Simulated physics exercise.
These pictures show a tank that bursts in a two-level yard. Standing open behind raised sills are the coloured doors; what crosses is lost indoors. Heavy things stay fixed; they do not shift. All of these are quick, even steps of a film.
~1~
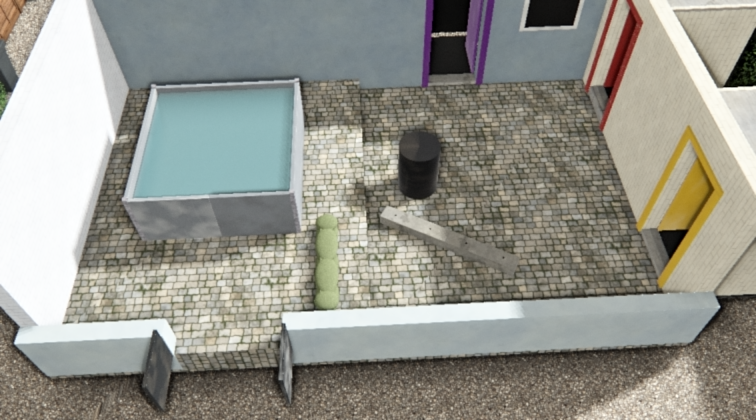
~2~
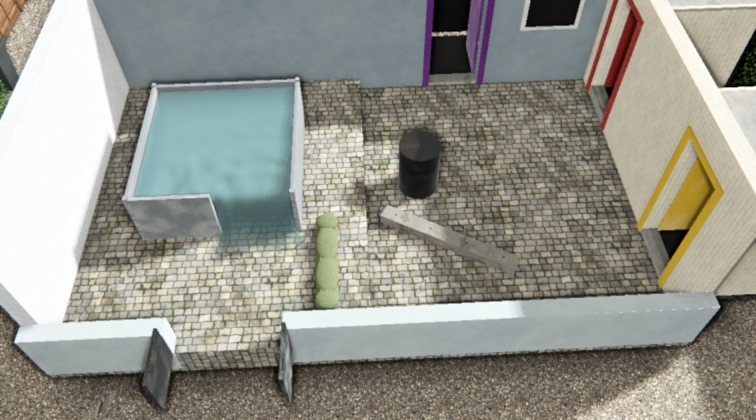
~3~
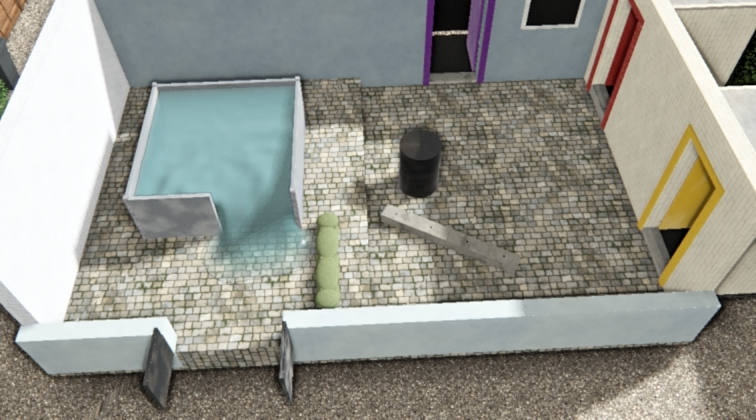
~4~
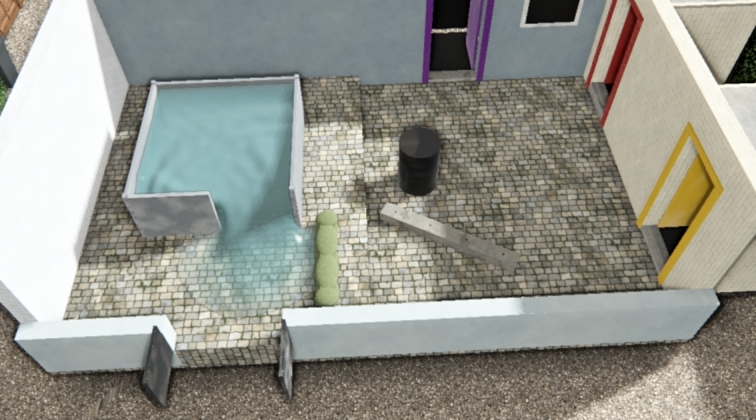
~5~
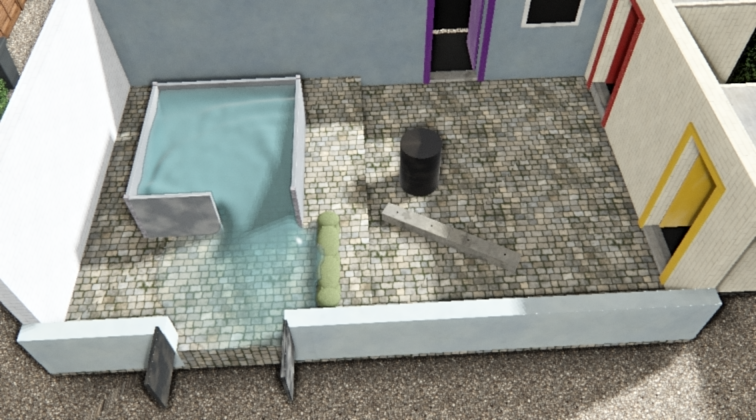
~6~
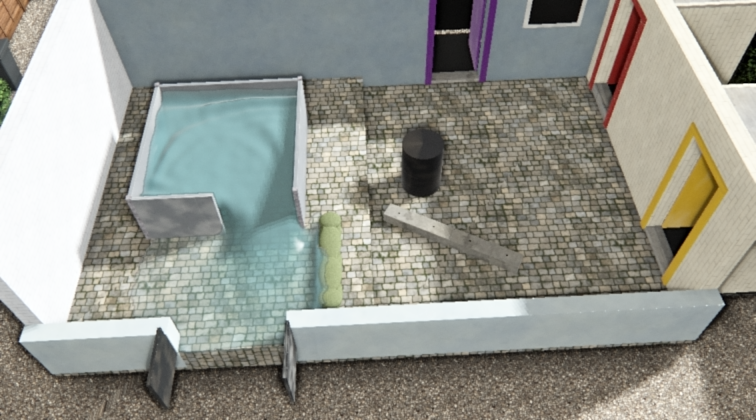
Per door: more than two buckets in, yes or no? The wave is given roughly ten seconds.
Yellow door yes, red door no, purple door no.
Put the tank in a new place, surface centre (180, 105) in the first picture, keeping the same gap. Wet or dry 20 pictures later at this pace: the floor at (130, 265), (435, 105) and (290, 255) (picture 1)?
I'd say swamped for the first, still dry for the second and swamped for the third.
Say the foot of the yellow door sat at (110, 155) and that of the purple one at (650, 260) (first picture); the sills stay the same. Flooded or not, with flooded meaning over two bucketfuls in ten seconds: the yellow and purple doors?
Yellow stays within it, purple tops the limit.
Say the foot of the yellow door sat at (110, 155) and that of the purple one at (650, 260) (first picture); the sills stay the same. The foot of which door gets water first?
It is the purple one.
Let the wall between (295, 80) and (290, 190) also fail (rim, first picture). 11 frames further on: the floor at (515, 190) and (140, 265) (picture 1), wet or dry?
Respectively, inundated and left dry.
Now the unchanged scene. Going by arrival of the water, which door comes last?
The purple door.
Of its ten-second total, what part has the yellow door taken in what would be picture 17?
Roughly 0 %.
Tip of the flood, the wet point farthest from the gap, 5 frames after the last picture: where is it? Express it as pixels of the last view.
The front's farthest point is close to (487, 327).
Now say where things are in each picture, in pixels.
Still water in the open tank at (219, 140), in the first frame.
The front is at (218, 246), out from the gap at (257, 220), in the second frame.
Water pours out at (258, 220) and has run to (223, 276), in the third frame.
The front is at a hidden place, out from the gap at (257, 219), in the fourth frame.
Water pours out at (259, 220) and has run to a hidden place, in the fifth frame.
The front is at a hidden place, out from the gap at (261, 220), in the sixth frame.
A moment on, water covers 20 % of the floor; the yellow door not reached, the red door not reached, the purple door not reached.
Next, water covers 25 % of the floor; the yellow door not reached, the red door not reached, the purple door not reached.
Then, water covers 35 % of the floor; the yellow door under two buckets in, the red door not reached, the purple door not reached.
Later, water covers 60 % of the floor; the yellow door over two buckets in, the red door wet at the sill, nothing in, the purple door not reached.
In the end, water covers 85 % of the floor; the yellow door over two buckets in, the red door wet at the sill, nothing in, the purple door wet at the sill, nothing in.
